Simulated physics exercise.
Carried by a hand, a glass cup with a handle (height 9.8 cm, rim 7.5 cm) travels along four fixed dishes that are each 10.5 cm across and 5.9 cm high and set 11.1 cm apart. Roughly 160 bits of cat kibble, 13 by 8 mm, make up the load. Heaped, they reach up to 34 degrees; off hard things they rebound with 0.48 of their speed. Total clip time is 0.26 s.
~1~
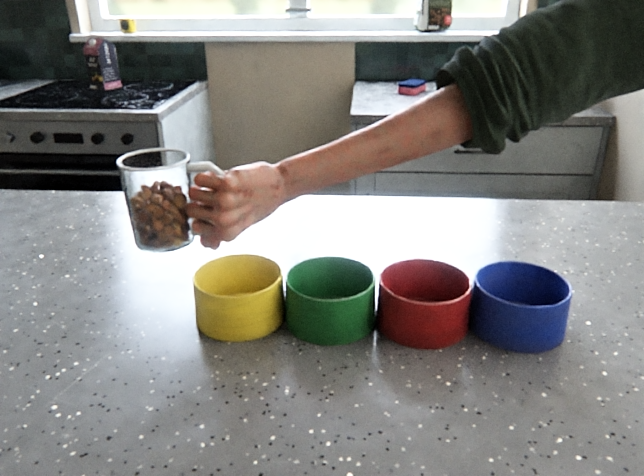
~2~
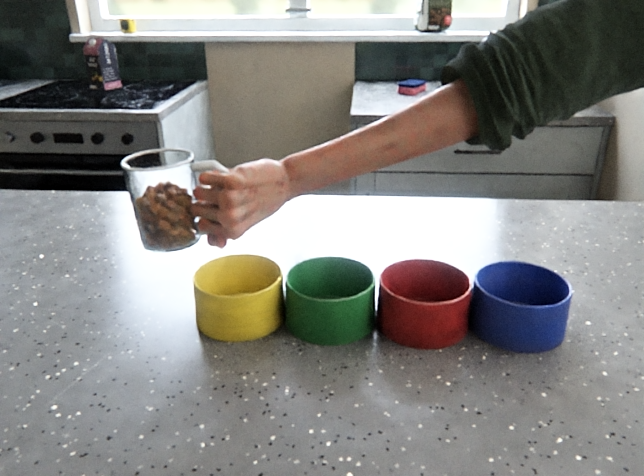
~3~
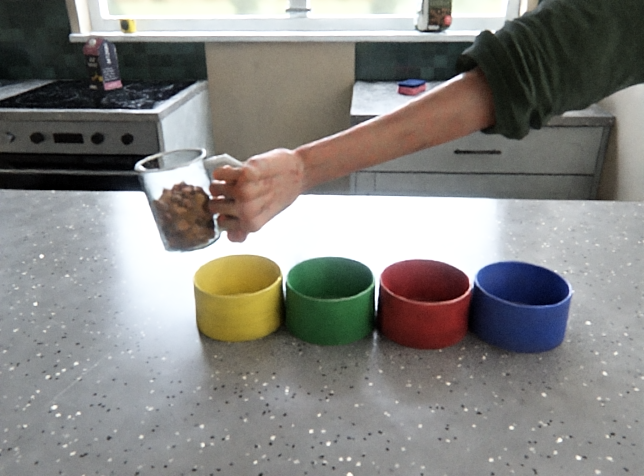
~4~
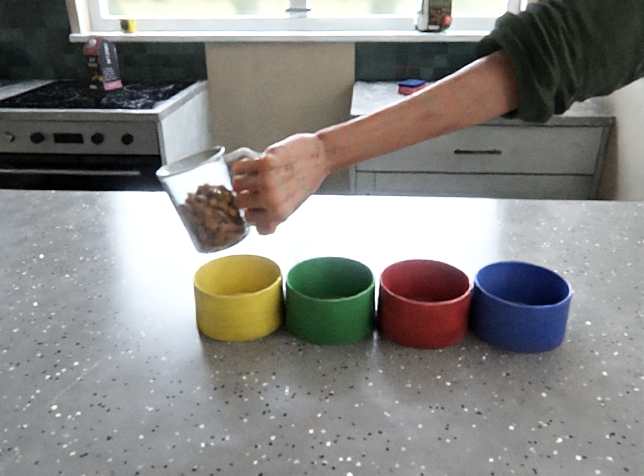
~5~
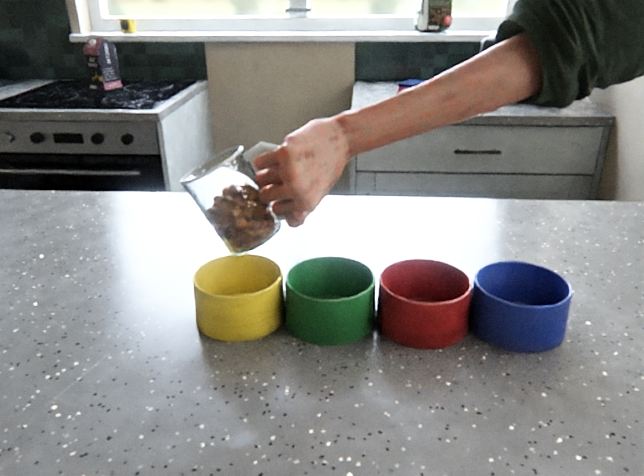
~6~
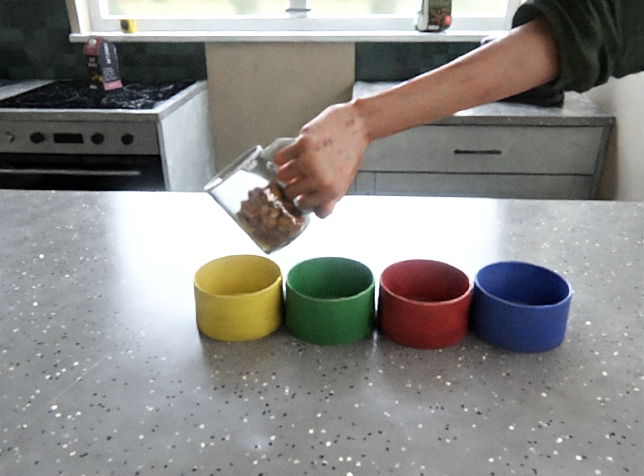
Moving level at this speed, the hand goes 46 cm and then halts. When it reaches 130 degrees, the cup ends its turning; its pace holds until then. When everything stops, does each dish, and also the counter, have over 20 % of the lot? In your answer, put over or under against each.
Red dish - under; blue dish - over; green dish - under; yellow dish - under; counter - under.
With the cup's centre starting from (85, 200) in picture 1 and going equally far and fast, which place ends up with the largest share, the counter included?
The biggest share goes to red.
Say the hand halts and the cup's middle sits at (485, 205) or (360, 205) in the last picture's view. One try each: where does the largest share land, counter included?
I'd expect red to win the first try and green the second.
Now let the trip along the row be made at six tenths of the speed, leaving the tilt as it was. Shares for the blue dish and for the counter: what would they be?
Shares: Blue 0, counter 10.
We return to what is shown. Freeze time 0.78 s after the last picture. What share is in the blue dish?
I'd say close to 65 per cent at that point.
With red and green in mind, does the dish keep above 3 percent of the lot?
So red is a pass and green is a miss.
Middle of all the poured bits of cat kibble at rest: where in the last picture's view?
(506, 312).
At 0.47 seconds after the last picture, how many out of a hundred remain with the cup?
I reckon around 90 per cent.
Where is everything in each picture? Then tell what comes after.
Cup at (160, 201), tilt 0 degrees, lip at (121, 159), moved 0.0 cm; middle of the pieces at (162, 216); yellow dish at (238, 274); green dish at (330, 277); red dish at (425, 280); blue dish at (522, 283), in the first frame.
Cup at (165, 201), tilt 2 degrees, lip at (125, 160), moved 0.6 cm; middle of the pieces at (168, 216), in the second frame.
Cup at (182, 201), tilt 8 degrees, lip at (139, 164), moved 2.6 cm; middle of the pieces at (187, 216), in the third frame.
Cup at (208, 202), tilt 17 degrees, lip at (160, 171), moved 5.6 cm; middle of the pieces at (214, 216), in the fourth frame.
Cup at (234, 202), tilt 27 degrees, lip at (183, 179), moved 8.6 cm; middle of the pieces at (243, 216), in the fifth frame.
Cup at (261, 203), tilt 36 degrees, lip at (208, 187), moved 11.6 cm; middle of the pieces at (271, 215); yellow dish at (238, 274); green dish at (330, 277); red dish at (425, 280); blue dish at (522, 283), in the sixth frame.
Then, 0.28 s after the last picture, tilt 87 degrees; cup holds 100 %.
Then, 0.47 s after the last picture, tilt 122 degrees; cup holds 90 %, red 10 %.
Then, 0.78 s after the last picture, tilt 130 degrees; cup holds 25 %, red 5 %, blue 65 %.
In the end, red 5 %, blue 95 %, green 0 %, yellow 0 %, counter 0 %.
